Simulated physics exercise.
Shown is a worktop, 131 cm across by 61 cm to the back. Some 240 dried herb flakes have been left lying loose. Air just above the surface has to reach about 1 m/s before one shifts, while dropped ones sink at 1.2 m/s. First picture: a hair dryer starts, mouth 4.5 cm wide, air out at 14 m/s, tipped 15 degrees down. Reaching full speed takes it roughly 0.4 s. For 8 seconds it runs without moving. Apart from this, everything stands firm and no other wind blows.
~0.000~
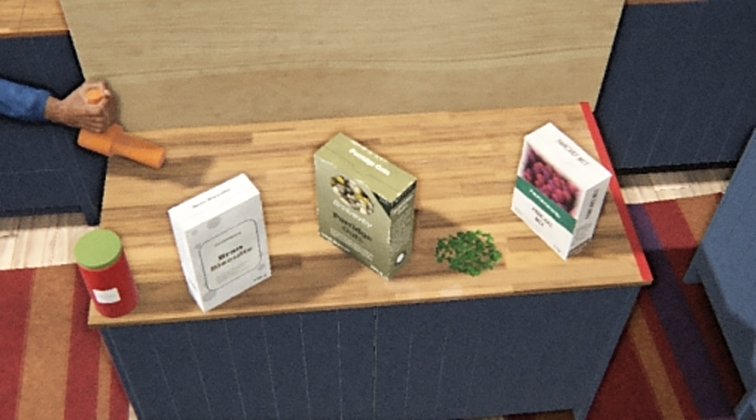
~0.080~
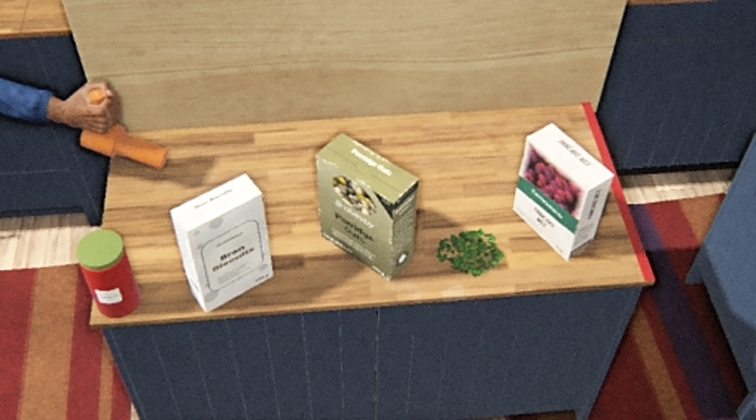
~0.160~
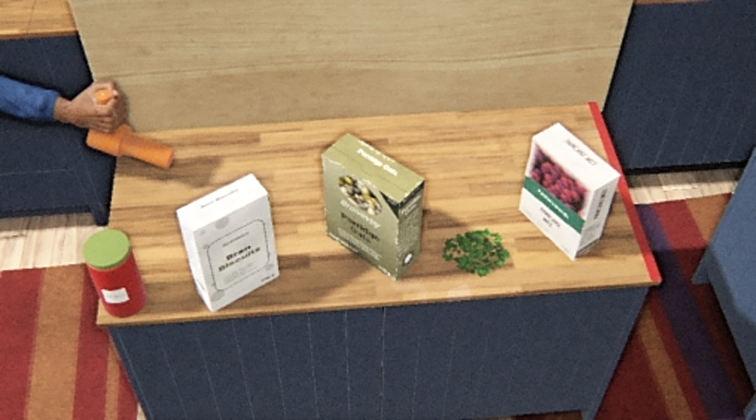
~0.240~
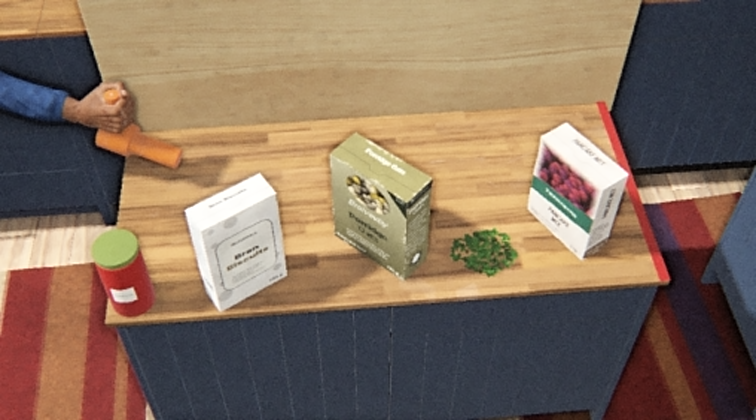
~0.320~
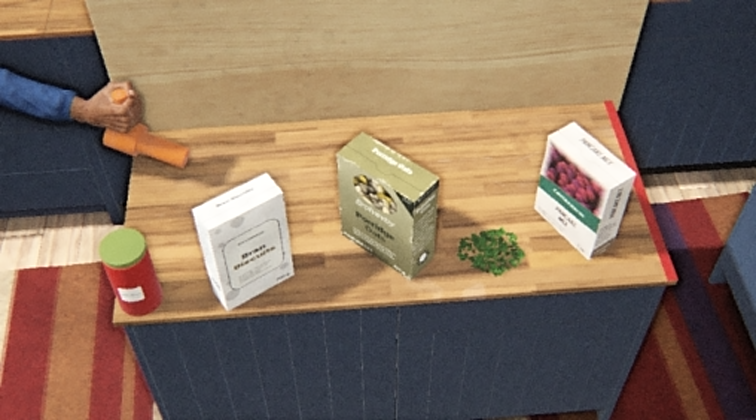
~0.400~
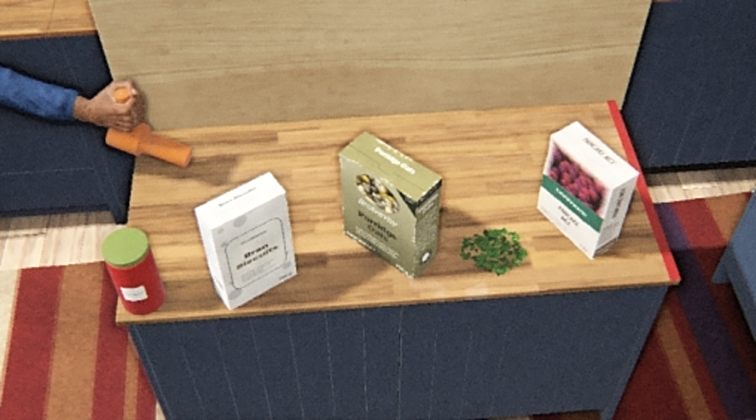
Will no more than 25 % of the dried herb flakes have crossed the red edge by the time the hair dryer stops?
Yes - 25 % or fewer cross it.
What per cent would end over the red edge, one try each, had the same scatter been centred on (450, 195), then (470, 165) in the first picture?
First try about 80 per cent, second about 100 per cent.
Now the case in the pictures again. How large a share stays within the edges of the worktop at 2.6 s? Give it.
It should be roughly 15 % by then.
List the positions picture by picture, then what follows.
In the first picture, the middle of the dried herb flakes is near (468, 253), none has stirred yet and the mouth of the hair dryer is at (162, 159).
In the second picture, the middle of the dried herb flakes is near (472, 251), none has stirred yet and the red edge is centred on (620, 184).
In the third picture, the middle of the dried herb flakes is near (478, 251), none has stirred yet, the top of a carton is at (576, 155) and the top of a carton is at (373, 166).
In the fourth picture, the middle of the dried herb flakes is near (486, 251) and none has stirred yet.
In the fifth picture, the middle of the dried herb flakes is near (493, 250) and none has stirred yet.
In the sixth picture, the middle of the dried herb flakes is near (496, 250) and none has stirred yet.
After 1.6 s, 68 % are on the move or not yet settled, 0 % are over the red edge; the middle of those still in play is near (502, 262).
After 2.6 s, 20 % are on the move or not yet settled, 0 % are over the red edge; the middle of those still in play is near (499, 270).
After 4.4 s, 6 % are on the move or not yet settled, 0 % are over the red edge.
After 8.0 s, at the end, 0 % are over the red edge.
